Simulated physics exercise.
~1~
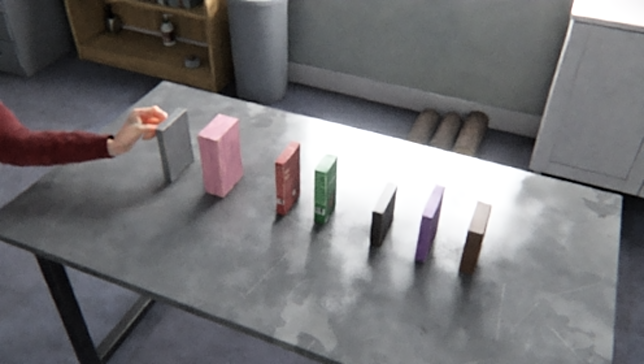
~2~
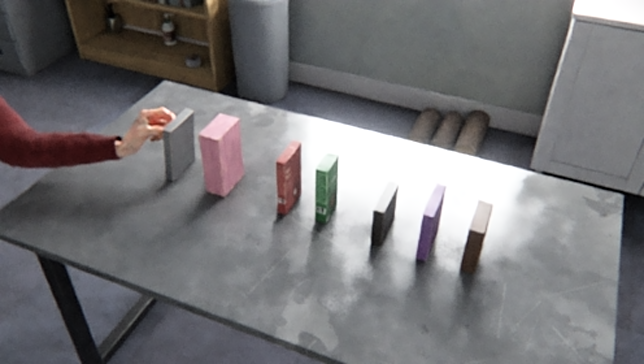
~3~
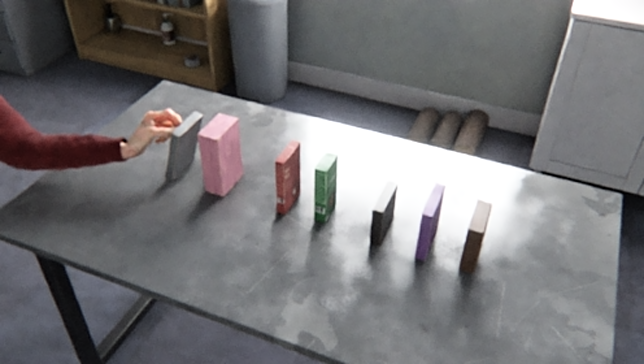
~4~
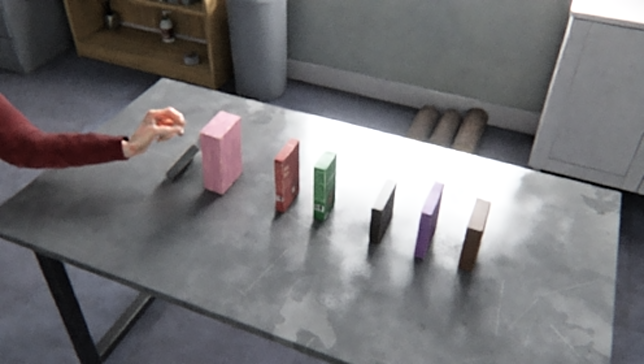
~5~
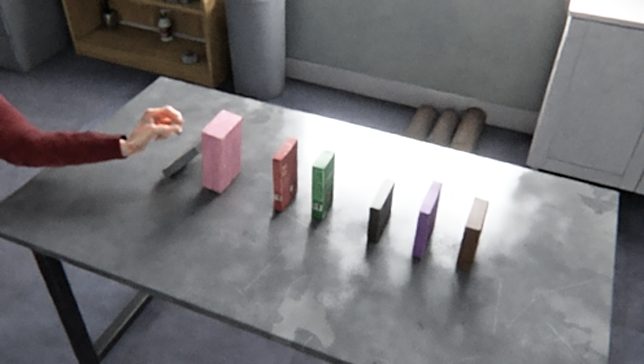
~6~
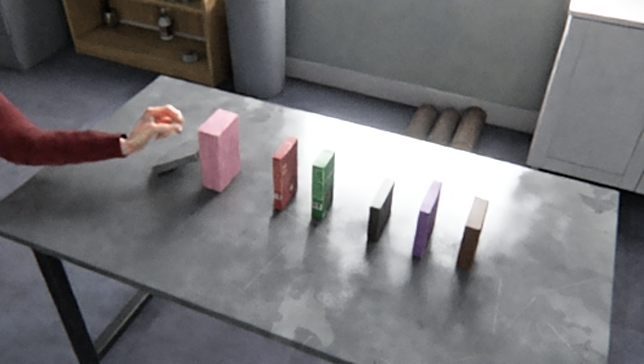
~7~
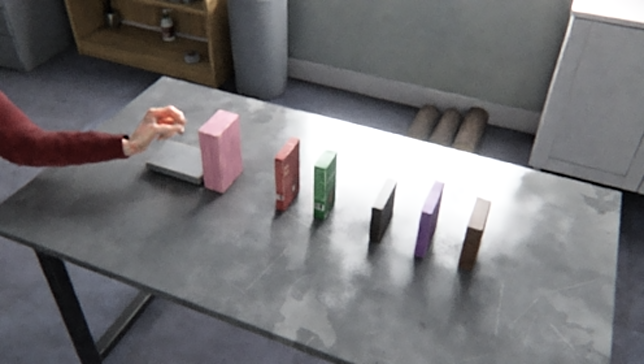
Grey board tipped by a hand leaning against the pink box, then slipping down flat behind it, all other upright blocks still standing.
